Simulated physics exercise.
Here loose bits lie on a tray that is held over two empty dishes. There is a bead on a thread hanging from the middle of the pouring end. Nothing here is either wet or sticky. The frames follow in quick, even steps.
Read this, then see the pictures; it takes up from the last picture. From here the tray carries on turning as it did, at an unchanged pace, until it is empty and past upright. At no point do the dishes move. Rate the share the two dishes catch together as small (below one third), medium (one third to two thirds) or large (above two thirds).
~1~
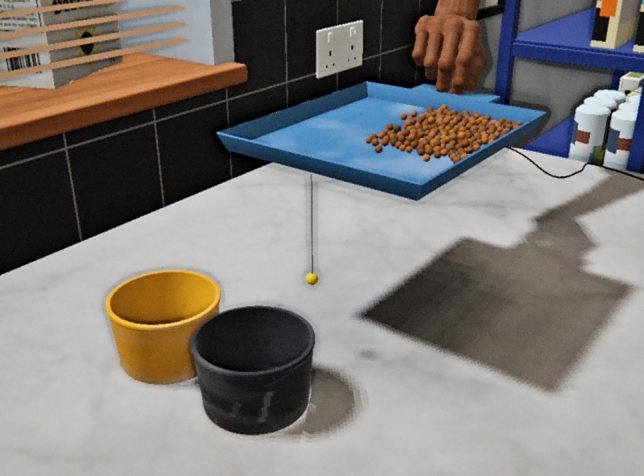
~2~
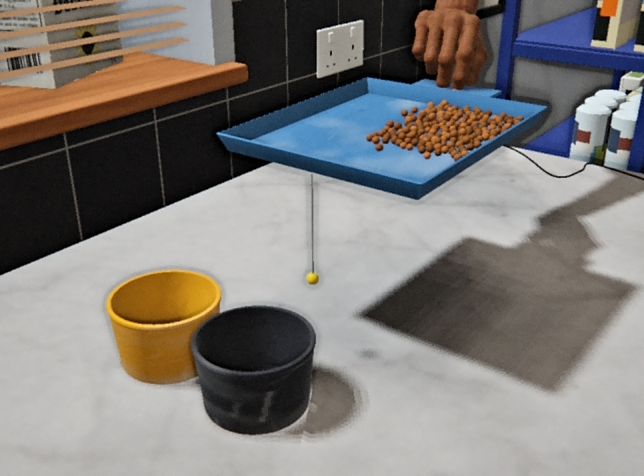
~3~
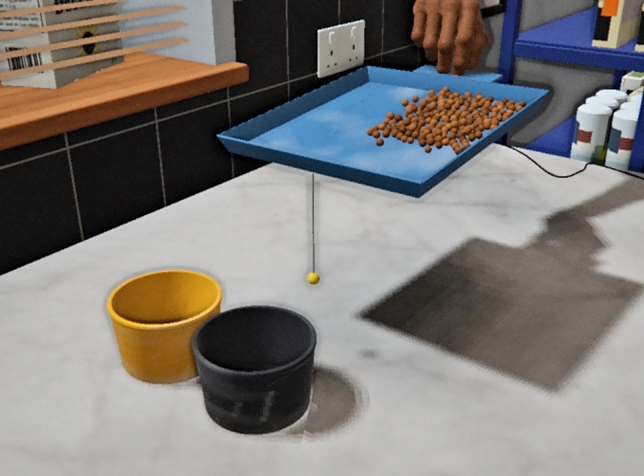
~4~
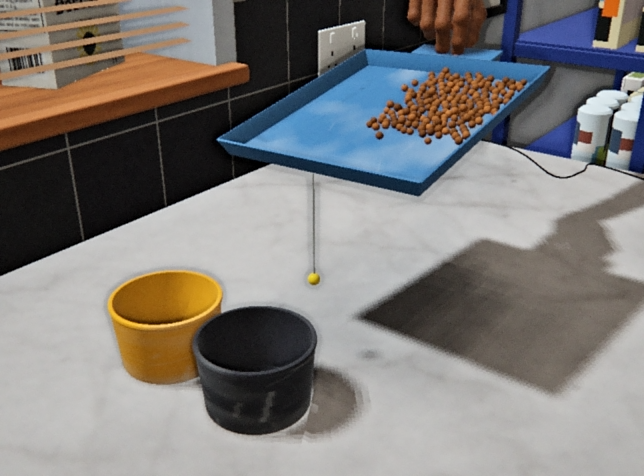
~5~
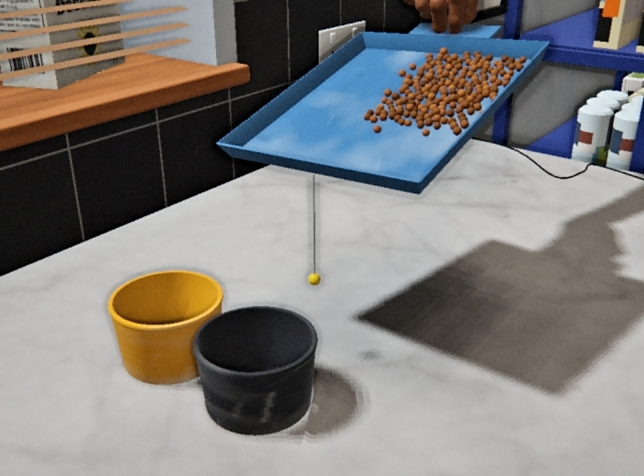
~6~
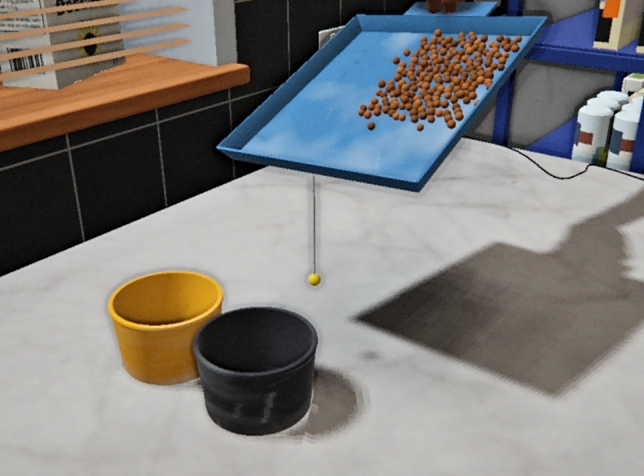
Medium.
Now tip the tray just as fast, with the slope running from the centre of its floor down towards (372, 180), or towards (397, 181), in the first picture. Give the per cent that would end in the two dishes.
I'd put it at some 0 % and then some 0 %.
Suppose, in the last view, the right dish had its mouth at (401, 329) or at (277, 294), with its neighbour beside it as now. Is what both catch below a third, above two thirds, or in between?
On the first try the answer is below one third, and on the second it is the middle third.
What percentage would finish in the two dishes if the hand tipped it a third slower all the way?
Around 40 percent.
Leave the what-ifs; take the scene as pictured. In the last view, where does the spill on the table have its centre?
Those pieces end up centred close to (239, 335).
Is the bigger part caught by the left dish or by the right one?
Result: The one at right wins.
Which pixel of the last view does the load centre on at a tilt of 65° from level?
The middle of the pieces lands at roughly (278, 188).
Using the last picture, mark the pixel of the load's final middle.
Somewhere around (226, 363) in the final view.
Soon after the last picture, tray tipped steeply; about half on the tray; a small part in the right dish; a stray few in the left dish; a stray few outside both; about half in the air.
A little later, tray tipped past a quarter turn; about a quarter in the right dish; about a quarter in the left dish; about half outside both; a small part in the air.
Later still, tray tipped past a quarter turn; about a third in the right dish; about a quarter in the left dish; about half outside both.
At rest, tray tipped past a quarter turn; about a third in the right dish; about a quarter in the left dish; about half outside both.
